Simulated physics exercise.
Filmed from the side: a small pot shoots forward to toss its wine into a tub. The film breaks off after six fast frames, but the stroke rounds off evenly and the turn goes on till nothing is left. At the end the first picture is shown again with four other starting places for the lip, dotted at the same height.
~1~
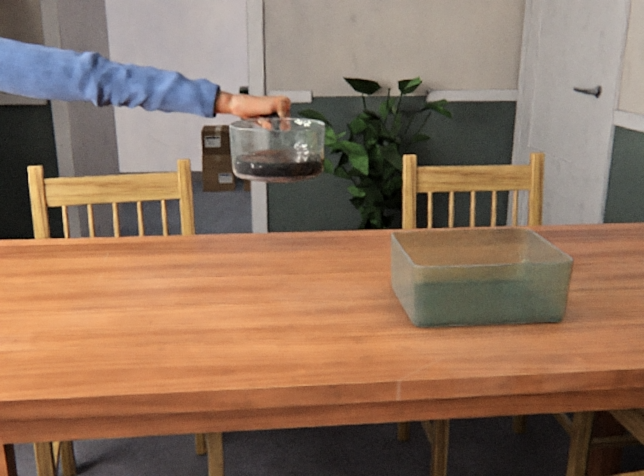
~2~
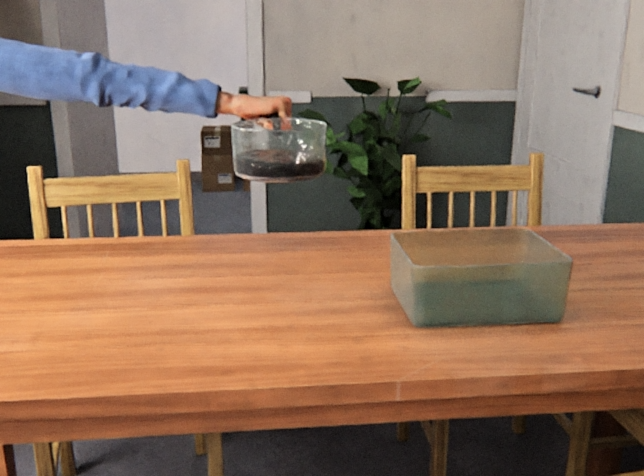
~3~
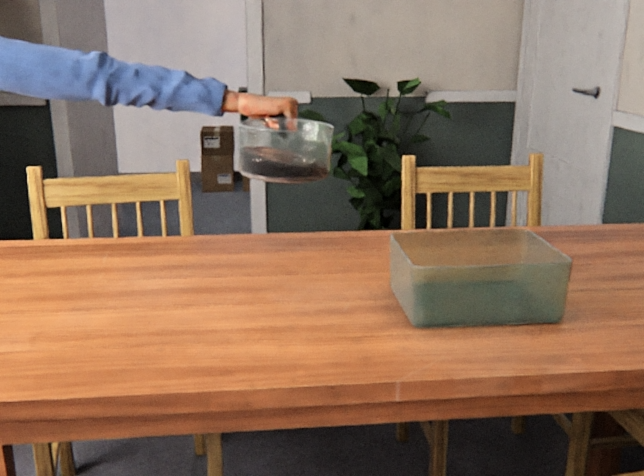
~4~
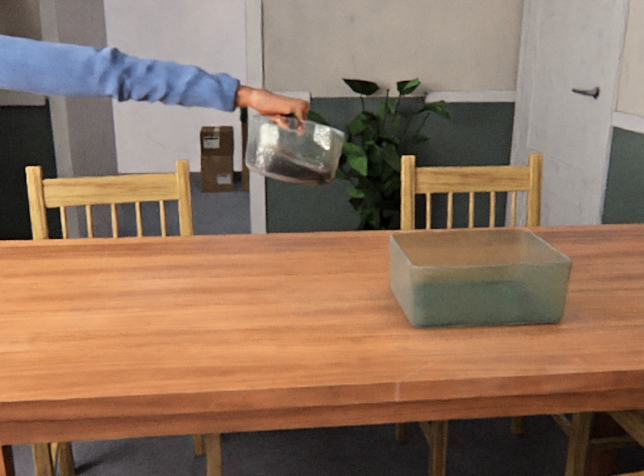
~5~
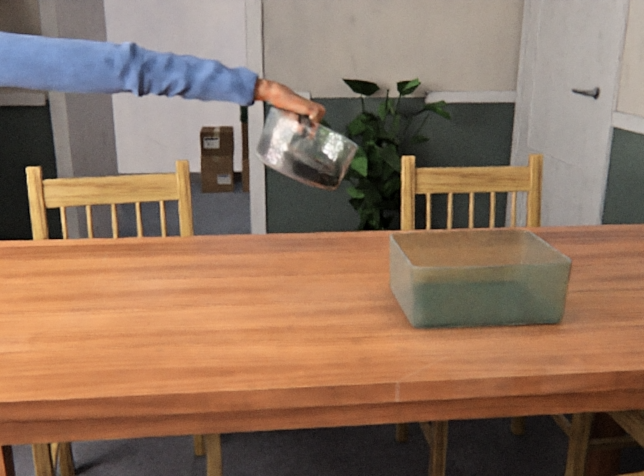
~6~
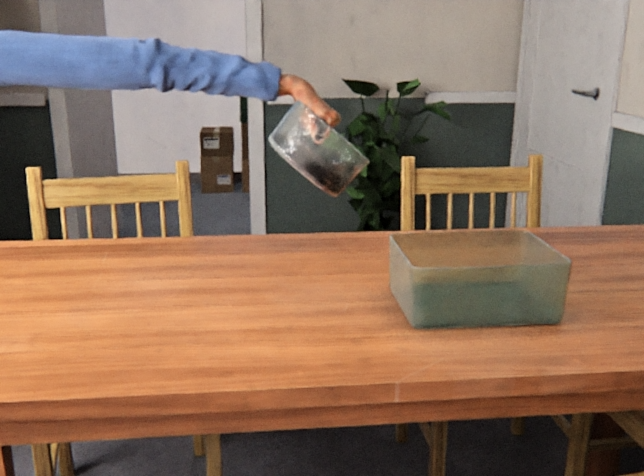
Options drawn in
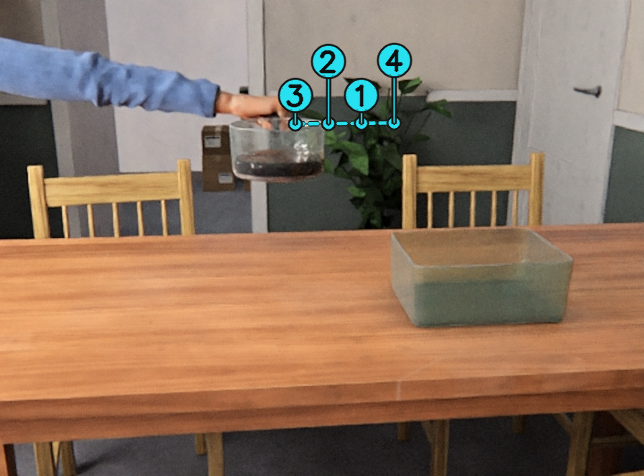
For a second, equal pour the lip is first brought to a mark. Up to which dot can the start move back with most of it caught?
Take 3.
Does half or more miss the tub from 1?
No, that is safe.
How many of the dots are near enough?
All of the four.
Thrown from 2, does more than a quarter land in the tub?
Yes.
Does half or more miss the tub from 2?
No.
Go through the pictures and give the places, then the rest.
Upright, lip at (323, 123); tub from (411, 326) to (563, 319); nothing has left yet.
Upright, lip at (325, 123); nothing has left yet.
Tipped about 3°, lip at (331, 126); nothing has left yet.
Tipped about 11°, lip at (343, 133); nothing has left yet.
Tipped about 24°, lip at (356, 145); nothing has left yet.
Tipped about 41°, lip at (367, 159); nothing has left yet.
On the marked copy, 1 at (361, 123); 2 at (328, 123); 3 at (295, 123); 4 at (394, 122).
For dot 1, about 79 % lands in the tub, 6 % falls short and 15 % goes beside or beyond.
For dot 2, about 78 % lands in the tub, 5 % falls short and 16 % goes beside or beyond.
For dot 3, about 63 % lands in the tub, 23 % falls short and 14 % goes beside or beyond.
For dot 4, about 85 % lands in the tub, 12 % falls short and 3 % goes beside or beyond.
